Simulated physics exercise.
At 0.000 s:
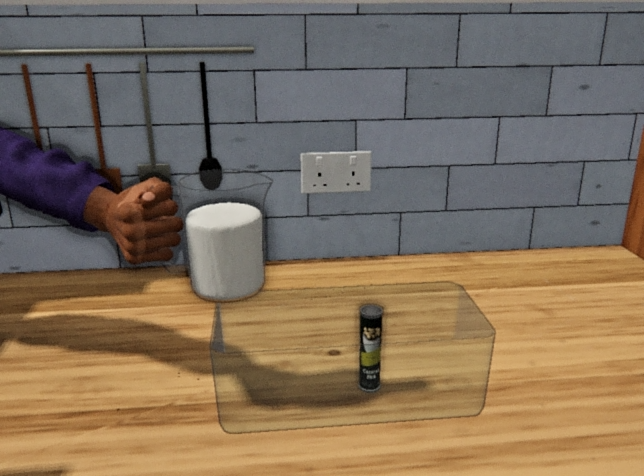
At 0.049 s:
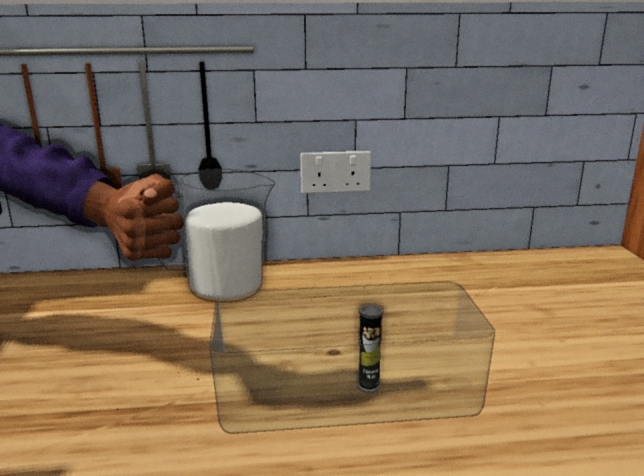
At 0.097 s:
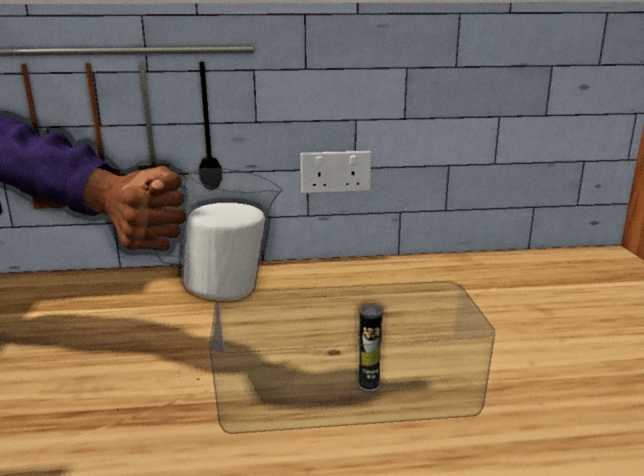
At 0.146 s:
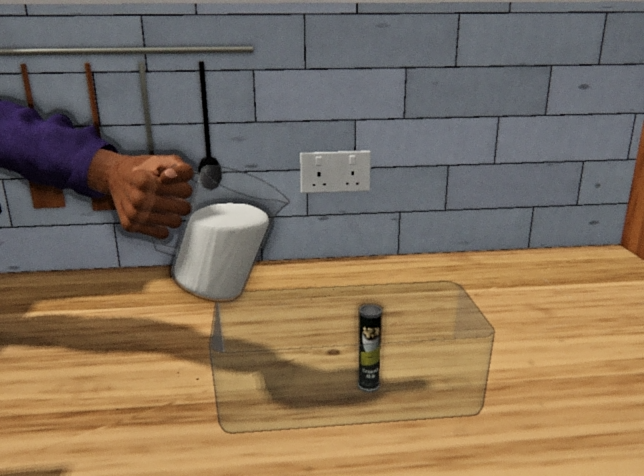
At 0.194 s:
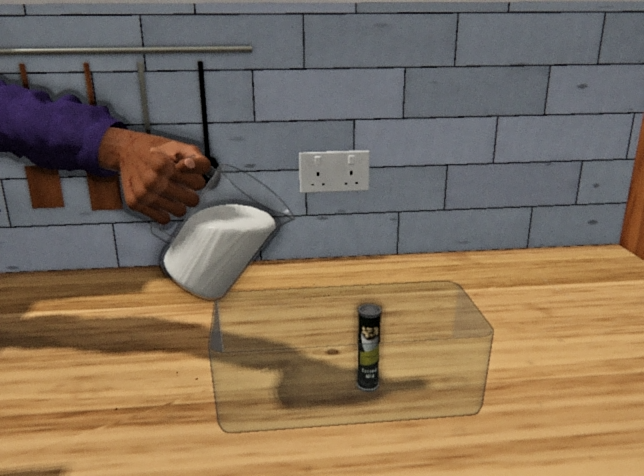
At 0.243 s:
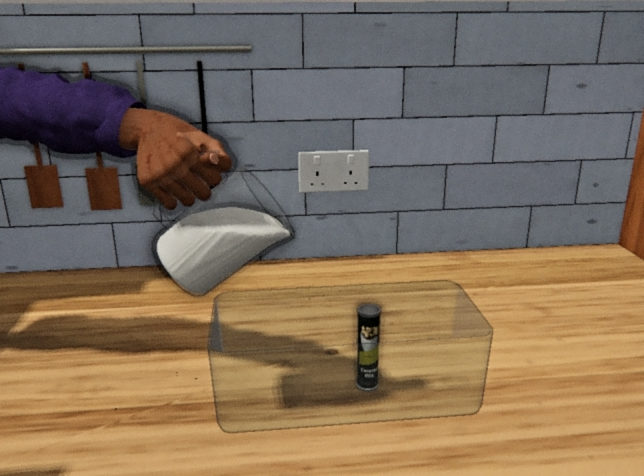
A jug of milk tilting steadily to the right in a purple-sleeved hand above a clear oblong basin with a small dark tin.
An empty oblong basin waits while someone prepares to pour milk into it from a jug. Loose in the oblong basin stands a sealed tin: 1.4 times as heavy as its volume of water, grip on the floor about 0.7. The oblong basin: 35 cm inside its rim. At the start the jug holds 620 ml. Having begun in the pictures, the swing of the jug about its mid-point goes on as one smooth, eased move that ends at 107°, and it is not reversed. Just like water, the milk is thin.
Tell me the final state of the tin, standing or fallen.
It manages to stay erect.
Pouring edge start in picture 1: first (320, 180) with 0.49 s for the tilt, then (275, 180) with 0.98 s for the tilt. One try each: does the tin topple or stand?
Run one: It tumbles. Run two: It does not tip.
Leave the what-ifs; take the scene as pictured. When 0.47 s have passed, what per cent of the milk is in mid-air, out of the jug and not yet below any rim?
Some 20 per cent.
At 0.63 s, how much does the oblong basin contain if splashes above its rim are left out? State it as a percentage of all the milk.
Around 66 parts in a hundred.
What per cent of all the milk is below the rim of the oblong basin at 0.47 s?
Some 20 per cent.
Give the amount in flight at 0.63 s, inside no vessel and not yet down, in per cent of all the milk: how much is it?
Something like 14 per cent of the total.
After 0.47 s the tilt is 106° and 61 per cent is still to pour; the tin stands where it began.
After 0.63 s the tilt is 107° and 19 per cent is still to pour; the tin stands where it began.
After 0.80 s the tilt is 107° and 4 per cent is still to pour; the tin stands where it began.
After 0.99 s the tilt is 107° and 1 per cent is still to pour; the tin stands where it began.
In the end the tin stands where it began.
